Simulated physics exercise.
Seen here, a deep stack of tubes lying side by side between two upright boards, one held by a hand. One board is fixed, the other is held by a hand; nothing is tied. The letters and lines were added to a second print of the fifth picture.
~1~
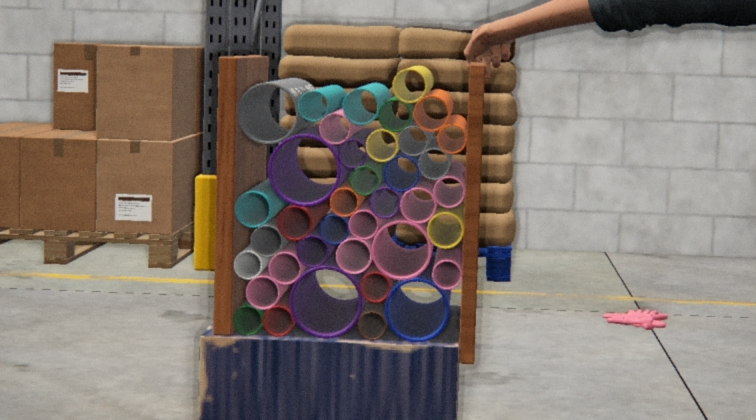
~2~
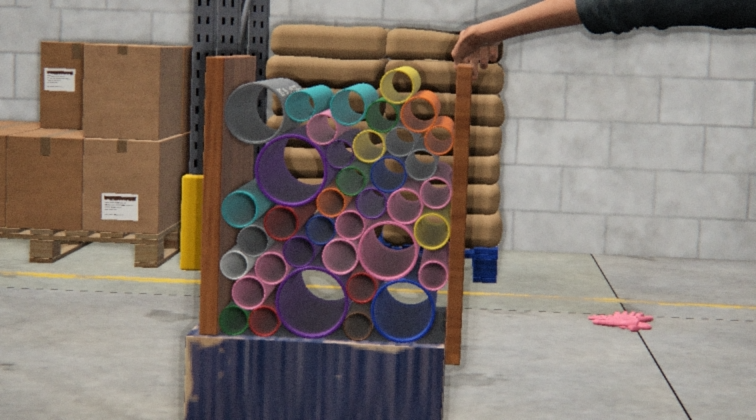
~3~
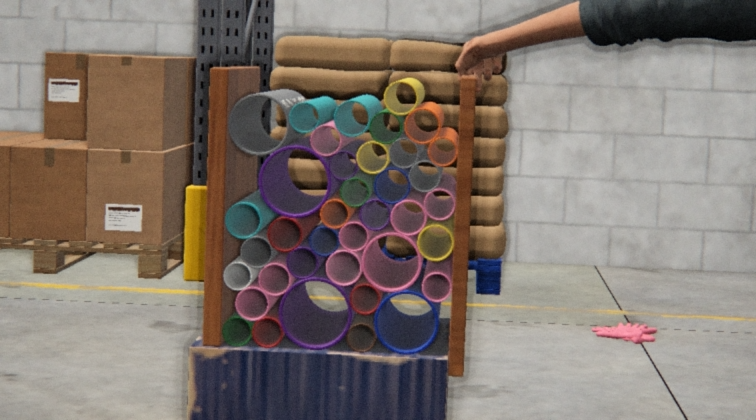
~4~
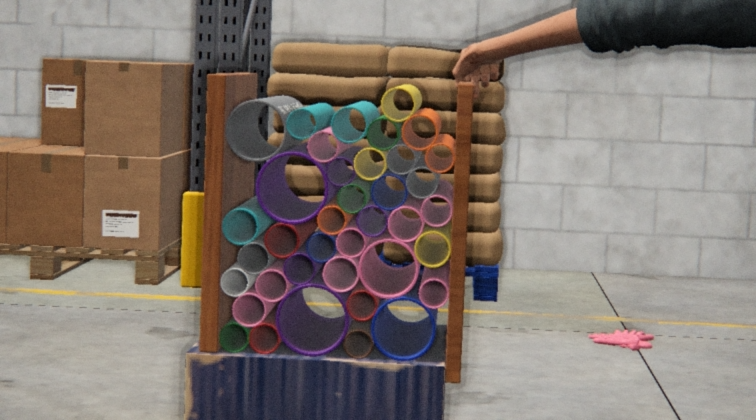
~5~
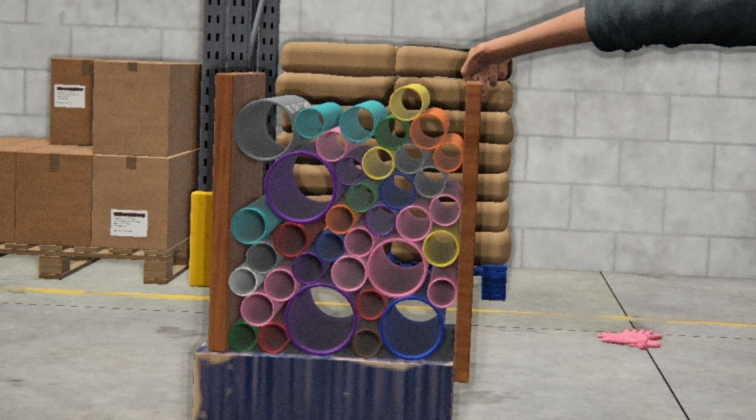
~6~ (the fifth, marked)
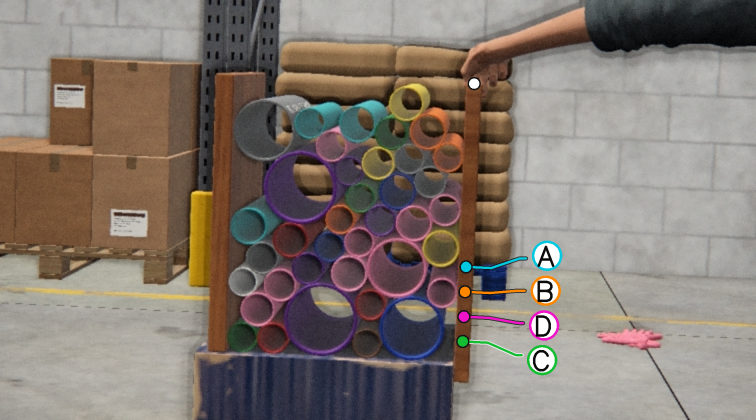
A hand gripped the top of the right-hand wooden board and barely moved, while the deep stack of colourful tubes between the two boards stayed in place above a dark blue base.
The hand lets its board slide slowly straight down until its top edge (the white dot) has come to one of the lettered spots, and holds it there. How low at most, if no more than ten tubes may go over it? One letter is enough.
Slide it to A.
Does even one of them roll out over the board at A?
At A: Yes.
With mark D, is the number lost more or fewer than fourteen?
More than fourteen.
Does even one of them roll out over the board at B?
Yes, at B.
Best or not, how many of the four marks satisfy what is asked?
The number is one.
On the marked copy, A at (466, 267); B at (465, 292); C at (463, 342); D at (464, 317); the white dot at (474, 83).
With A. Early on, top of the board (463, 160).
Further on, top of the board (459, 245).
At the end, top of the board (458, 266), about seven out over the board.
As for the rest, B more than ten out over the board; C more than ten out over the board; D more than ten out over the board.
